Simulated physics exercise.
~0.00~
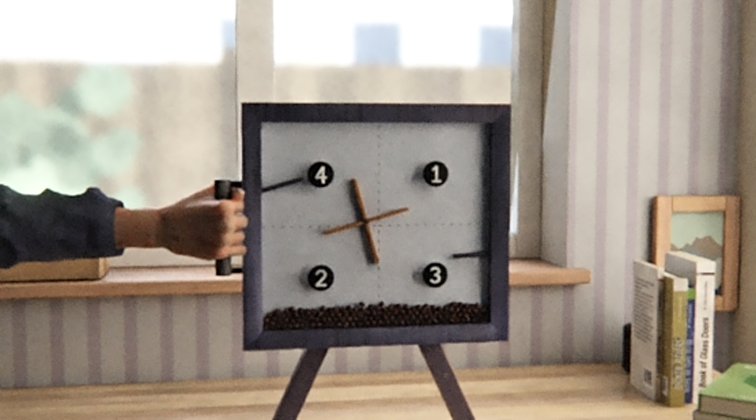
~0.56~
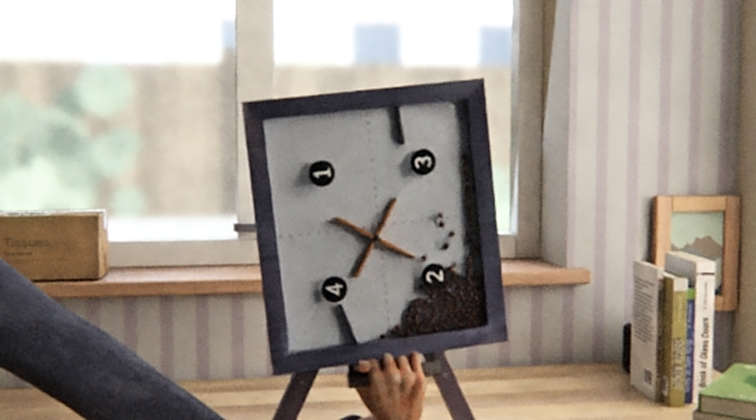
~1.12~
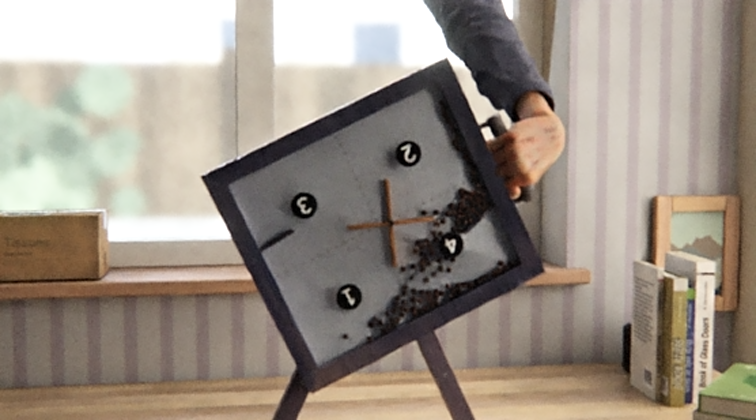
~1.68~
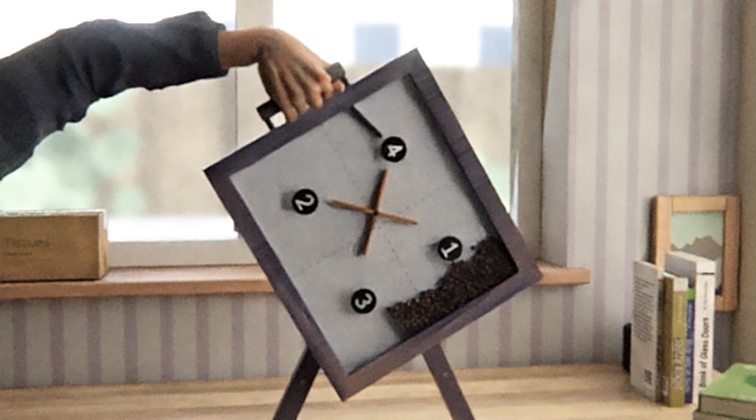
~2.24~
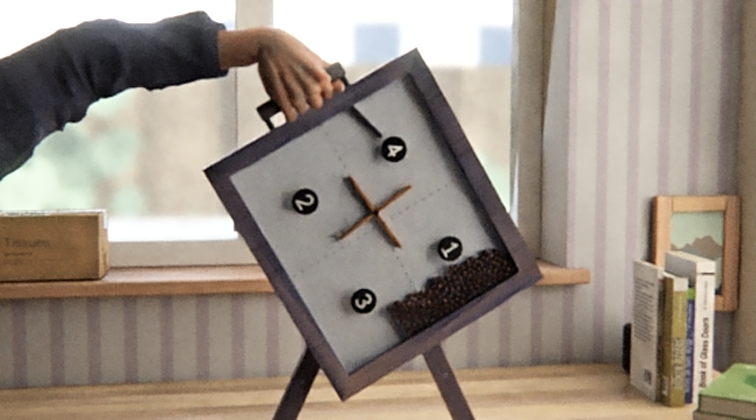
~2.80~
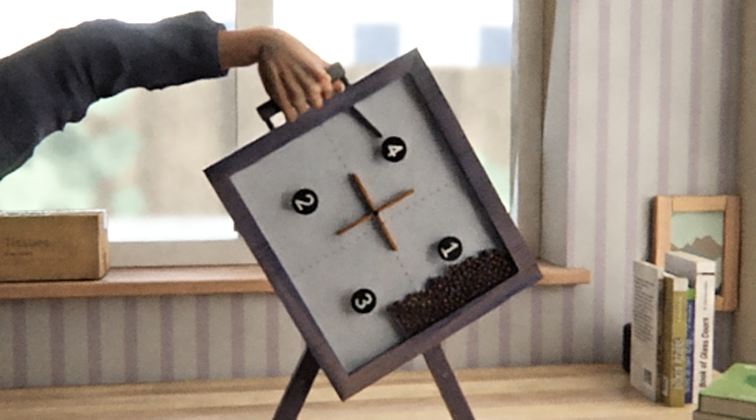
To begin with, a hand grips the handle on the left of a flat, dark-framed case on a stand, with small dark beads lying level along its bottom. The hand turns the case anticlockwise, and with the handle at the bottom the beads bank up in the lower right. As the handle swings up the right side, the beads tumble down past quarter four, and the brown cross in the middle turns too. The case stops tilted, handle on top, while the cross turns a little more. The beads settle in the lower right corner, mostly in quarter one, with some in quarter three.
